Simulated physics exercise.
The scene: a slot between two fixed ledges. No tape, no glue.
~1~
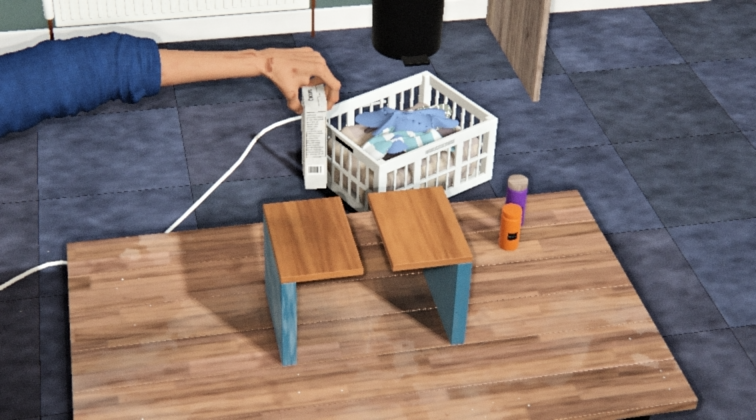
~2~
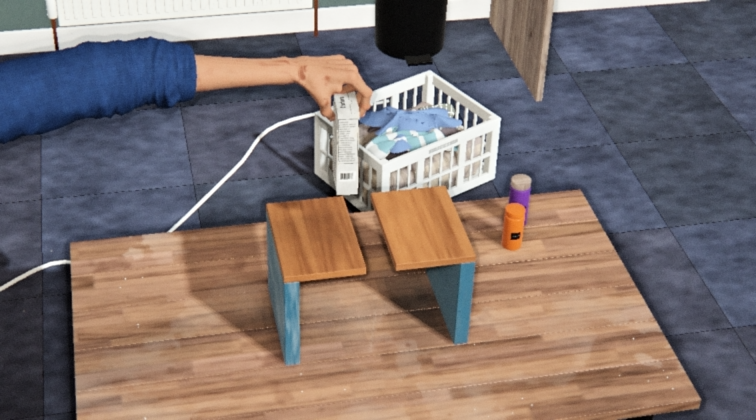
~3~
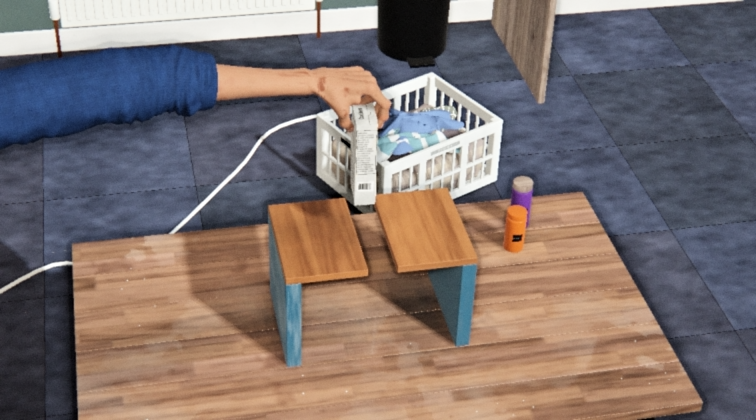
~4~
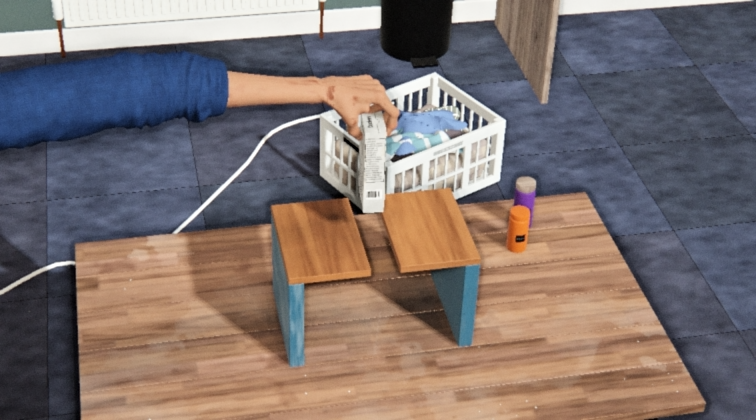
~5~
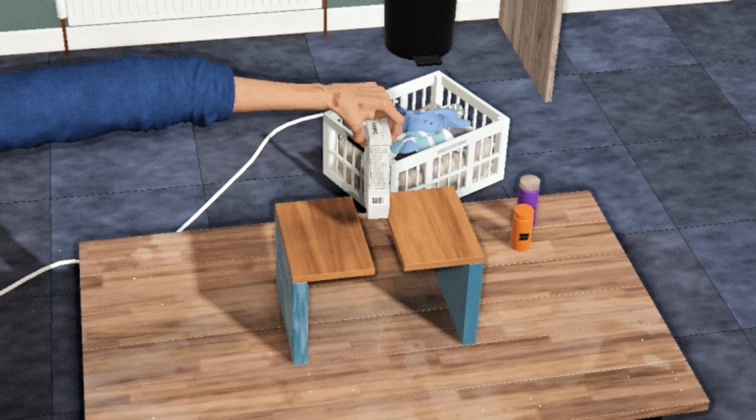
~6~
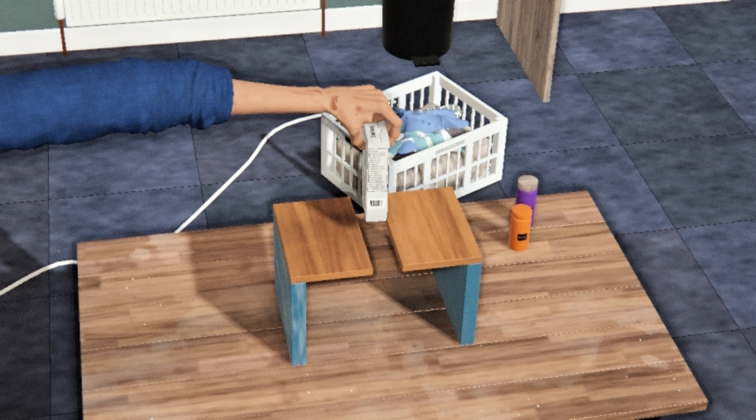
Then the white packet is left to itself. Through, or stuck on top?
It goes down the gap.
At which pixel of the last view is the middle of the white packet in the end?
Around (372, 283).
Then, 0.20 s after the last picture, white packet slid about its own width near (374, 211).
Then, 0.30 s after the last picture, white packet slid well along near (372, 284).
Then, 0.50 s after the last picture, as before.
At rest, moved from the start, white packet; the other 2 in place. Seen from the same camera at the end, white packet near (372, 283). The packet reaches the table.
